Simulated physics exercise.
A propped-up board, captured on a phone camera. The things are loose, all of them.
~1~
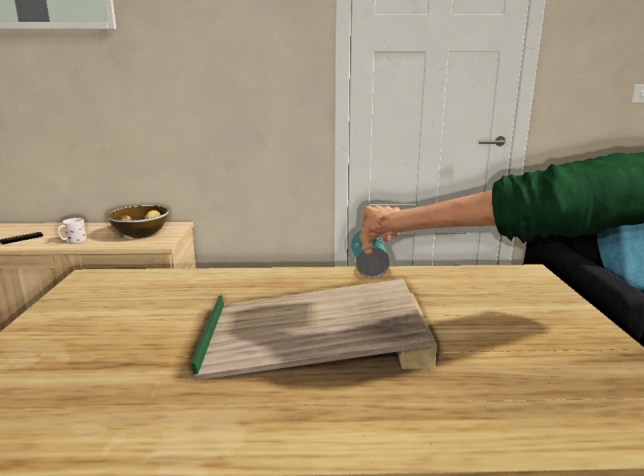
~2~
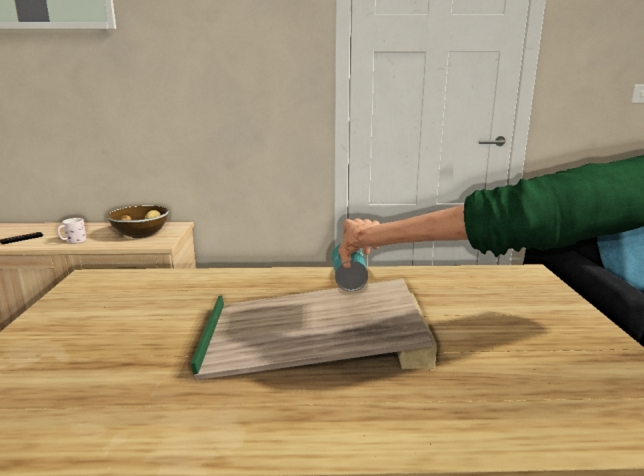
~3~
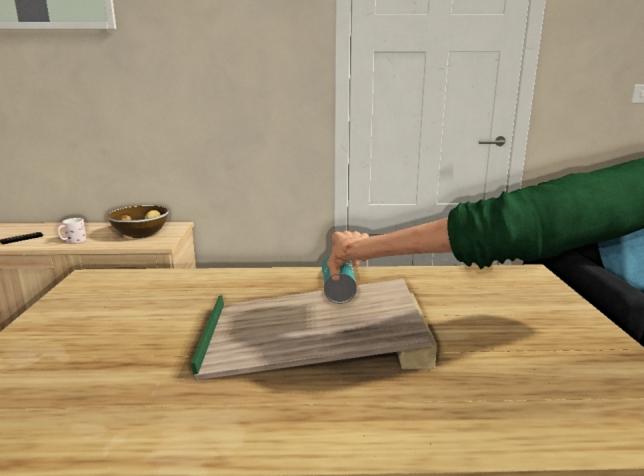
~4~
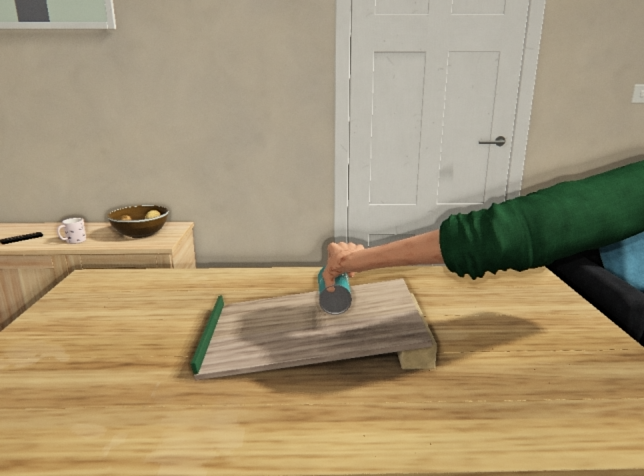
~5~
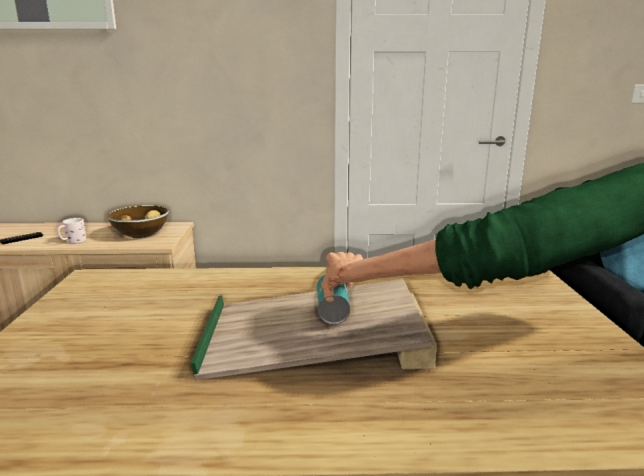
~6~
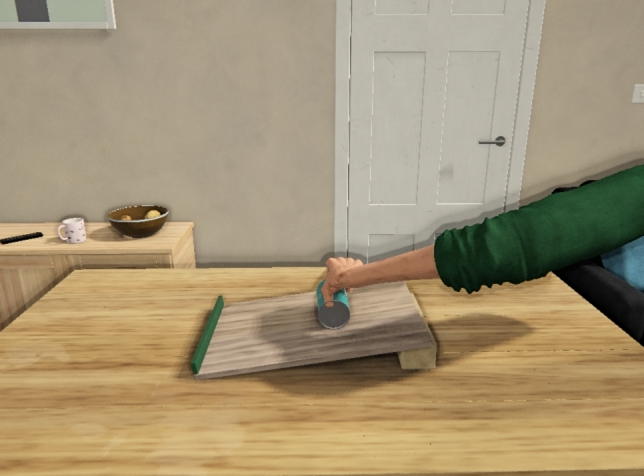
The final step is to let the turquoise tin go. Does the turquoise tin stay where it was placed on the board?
It heads down.
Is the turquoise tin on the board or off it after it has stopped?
Watch the turquoise tin: It stays aboard.
Then, 0.60 s after the last picture, turquoise tin rolled about its own width near (288, 309).
Then, 0.80 s after the last picture, turquoise tin rolled well along near (246, 316).
At rest, moved from the start, turquoise tin. Seen from the same camera at the end, turquoise tin near (225, 319). The turquoise tin goes downhill.
